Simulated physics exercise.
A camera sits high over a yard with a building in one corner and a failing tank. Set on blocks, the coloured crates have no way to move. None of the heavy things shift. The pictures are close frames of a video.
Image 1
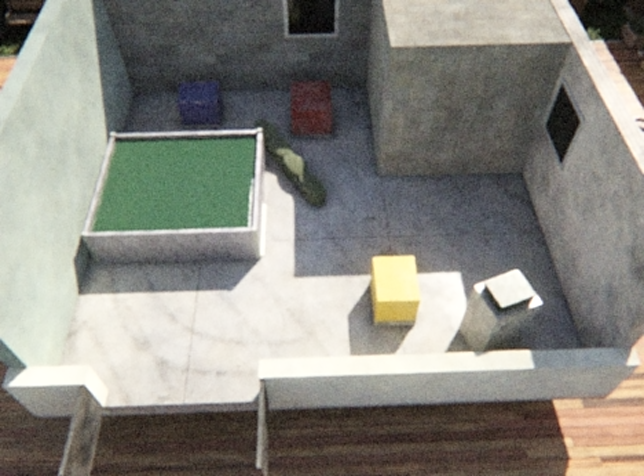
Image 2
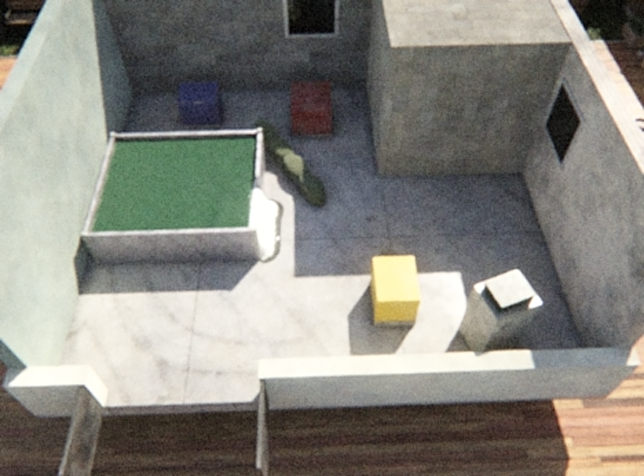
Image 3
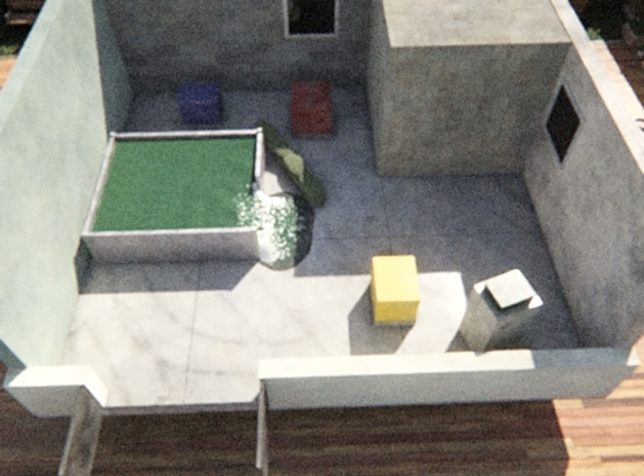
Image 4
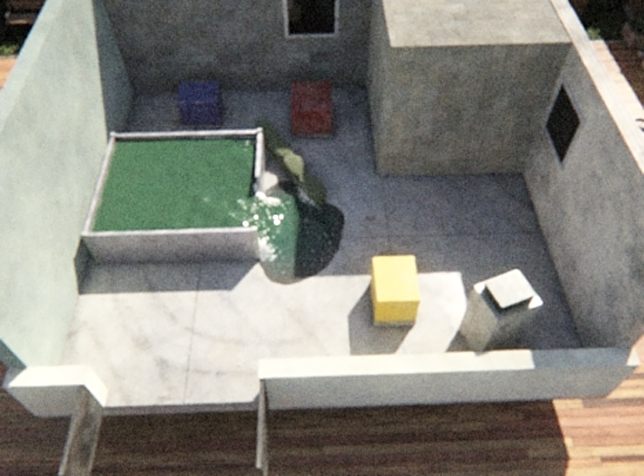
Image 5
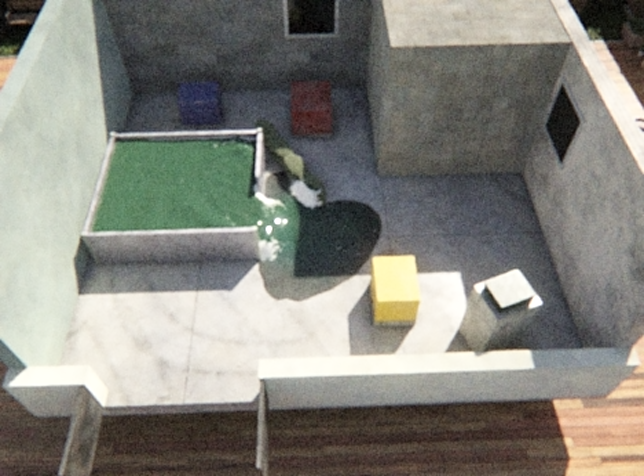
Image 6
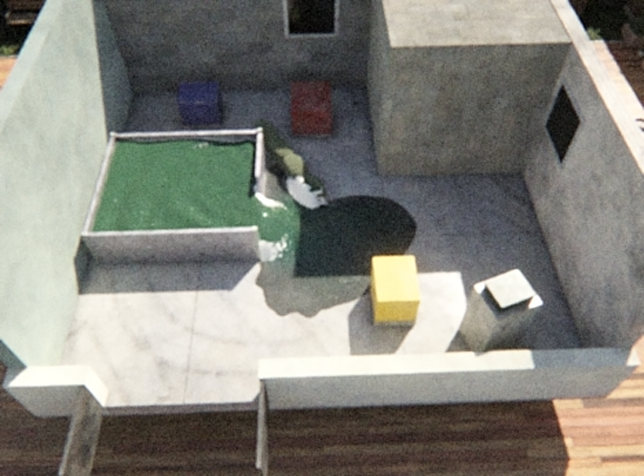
Green water pouring from the right side of an open tank and spreading rightward across a walled yard among still coloured crates.
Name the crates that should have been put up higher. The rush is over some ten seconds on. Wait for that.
At the end, the yellow crate will come out wet, the blue crate will come out dry, the red crate will come out wet.
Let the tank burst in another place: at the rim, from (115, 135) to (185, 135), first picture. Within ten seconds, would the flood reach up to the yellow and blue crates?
Yellow gets drenched; blue gets drenched.
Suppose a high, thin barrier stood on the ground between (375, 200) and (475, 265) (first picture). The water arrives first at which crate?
I'd pick the yellow-painted one.
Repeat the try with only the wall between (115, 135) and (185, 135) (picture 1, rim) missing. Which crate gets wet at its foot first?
My answer: The one in blue.
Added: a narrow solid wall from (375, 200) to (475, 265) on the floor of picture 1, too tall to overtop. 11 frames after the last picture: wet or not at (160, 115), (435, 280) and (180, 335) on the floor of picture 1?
As listed: No water, covered, free of water.
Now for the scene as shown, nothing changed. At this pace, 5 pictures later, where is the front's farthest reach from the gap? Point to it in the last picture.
Near (543, 246).
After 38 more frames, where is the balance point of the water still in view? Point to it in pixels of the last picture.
Roughly (342, 245) in the last picture.
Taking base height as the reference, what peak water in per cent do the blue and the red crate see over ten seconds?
I'd put it at some 50 % for one and some 190 % for the other, in that order.
A moment on, water covers 30 % of the floor; the yellow crate water round its plinth, the blue crate not reached, the red crate not reached.
Next, water covers 40 % of the floor; the yellow crate water round its plinth, the blue crate not reached, the red crate not reached.
Then, water covers 55 % of the floor; the yellow crate water round its plinth, the blue crate water round its plinth, the red crate not reached.
Later, water covers 70 % of the floor; the yellow crate water round its plinth, the blue crate water round its plinth, the red crate water round its plinth.
In the end, water covers 90 % of the floor; the yellow crate was topped, the blue crate stayed above the water, the red crate was topped.
